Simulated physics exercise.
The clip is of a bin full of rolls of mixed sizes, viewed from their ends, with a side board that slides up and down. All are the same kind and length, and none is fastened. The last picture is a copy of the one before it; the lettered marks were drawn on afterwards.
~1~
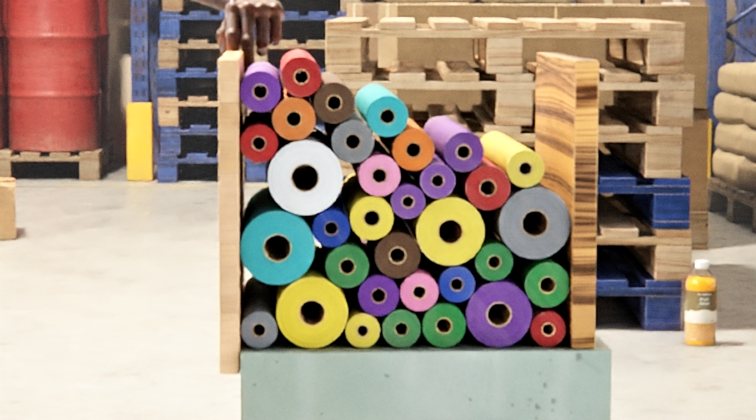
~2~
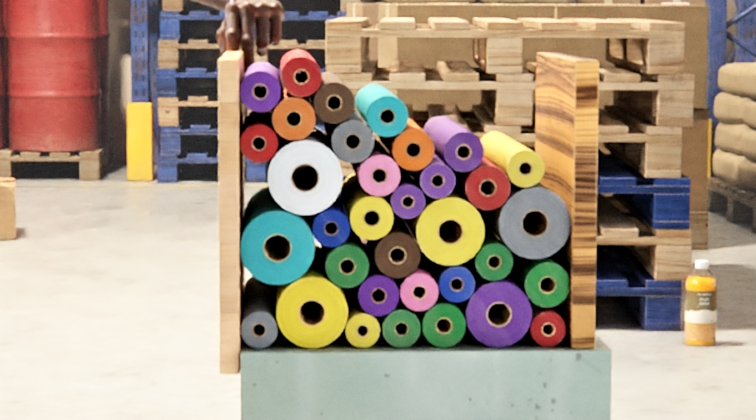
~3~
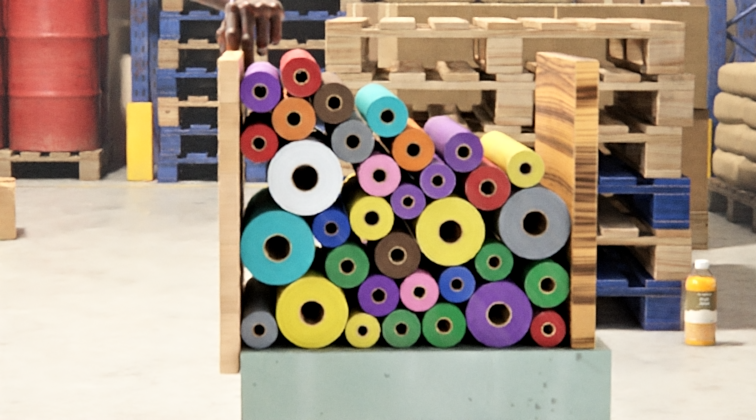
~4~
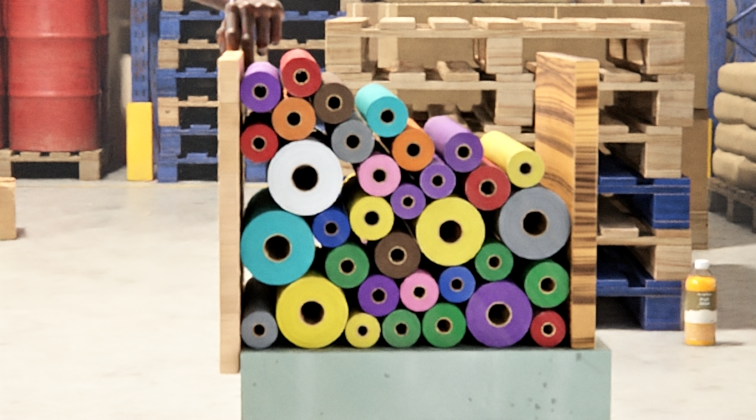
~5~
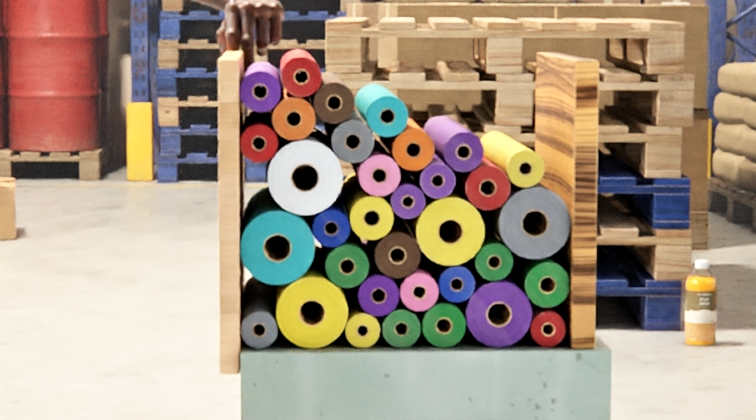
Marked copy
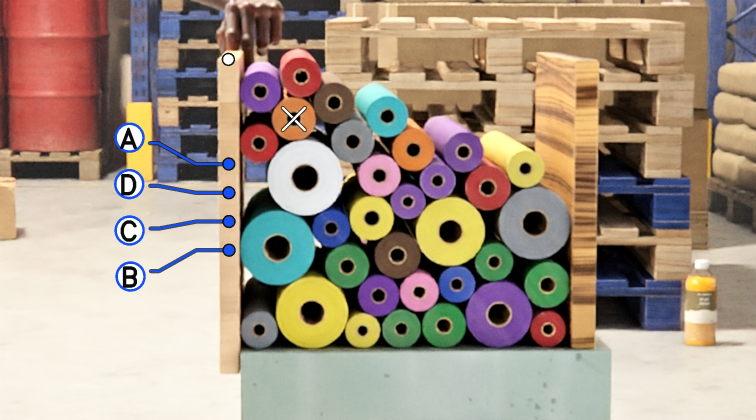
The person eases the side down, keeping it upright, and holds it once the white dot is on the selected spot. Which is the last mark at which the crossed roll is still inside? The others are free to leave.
Lower it to A and no more.
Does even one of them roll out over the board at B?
Yes, at B.
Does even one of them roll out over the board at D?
Yes, at D.
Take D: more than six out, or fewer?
At D, fewer than six.
On the marked copy, A at (228, 164); B at (229, 250); C at (229, 222); D at (229, 193); the cross at (294, 119); the white dot at (228, 59).
Following A. Soon after the start, top of the board (239, 111).
Later, top of the board (239, 163).
In the end, top of the board (239, 163), none out over the board, the crossed one still inside.
As for the rest, B lets the crossed one out; C lets the crossed one out; D lets the crossed one out.
